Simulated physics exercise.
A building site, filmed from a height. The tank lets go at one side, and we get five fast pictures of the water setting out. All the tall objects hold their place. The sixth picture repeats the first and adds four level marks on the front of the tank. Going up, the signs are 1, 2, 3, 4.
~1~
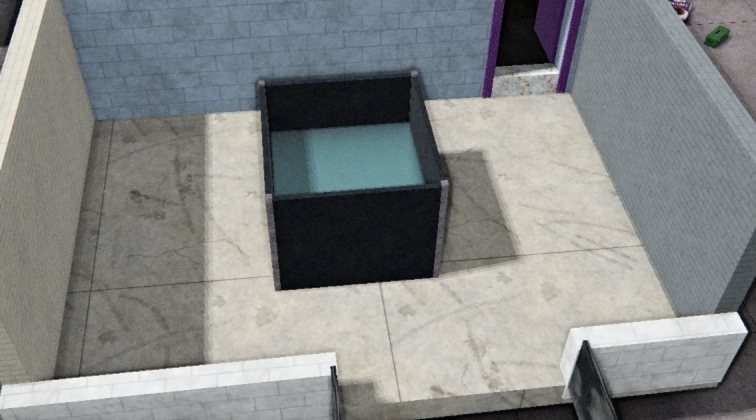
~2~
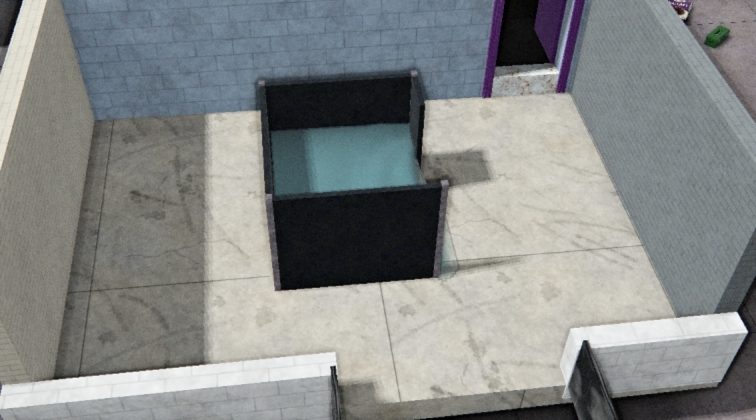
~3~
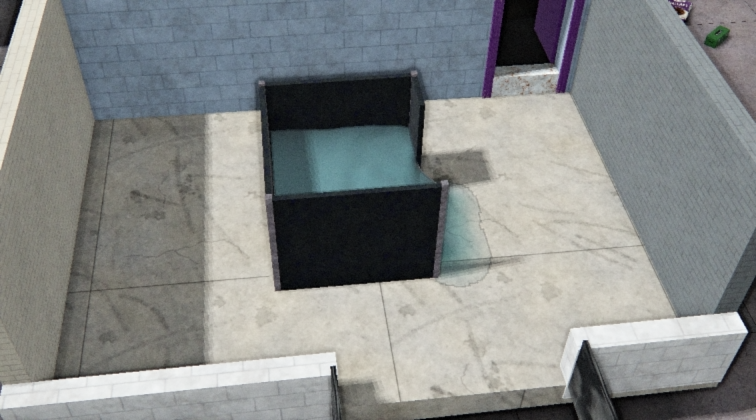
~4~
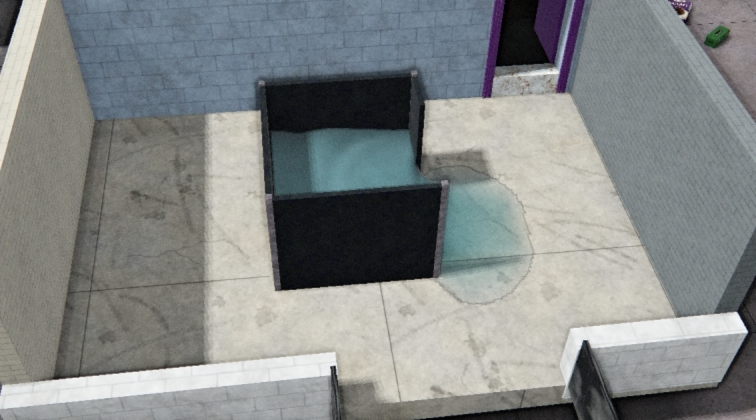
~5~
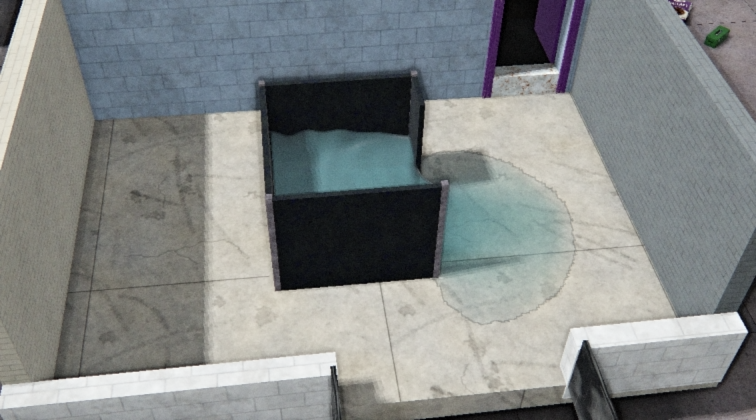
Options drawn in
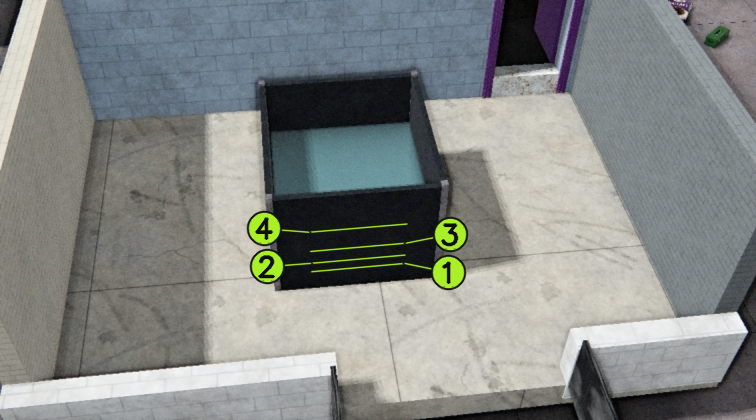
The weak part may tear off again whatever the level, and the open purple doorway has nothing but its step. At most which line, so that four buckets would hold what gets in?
Take 4.
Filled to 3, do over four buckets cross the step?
No, not at all.
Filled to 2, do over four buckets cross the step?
No, that is safe.
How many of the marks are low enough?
All four.
On the marked copy, 1 at (358, 267); 2 at (358, 259); 3 at (358, 247); 4 at (358, 228); from the bottom up 1, 2, 3, 4.
Choosing 1, nothing gets over.
Choosing 2, nothing gets over.
Choosing 3, nothing gets over.
Choosing 4, a splash gets over, under a bucket.
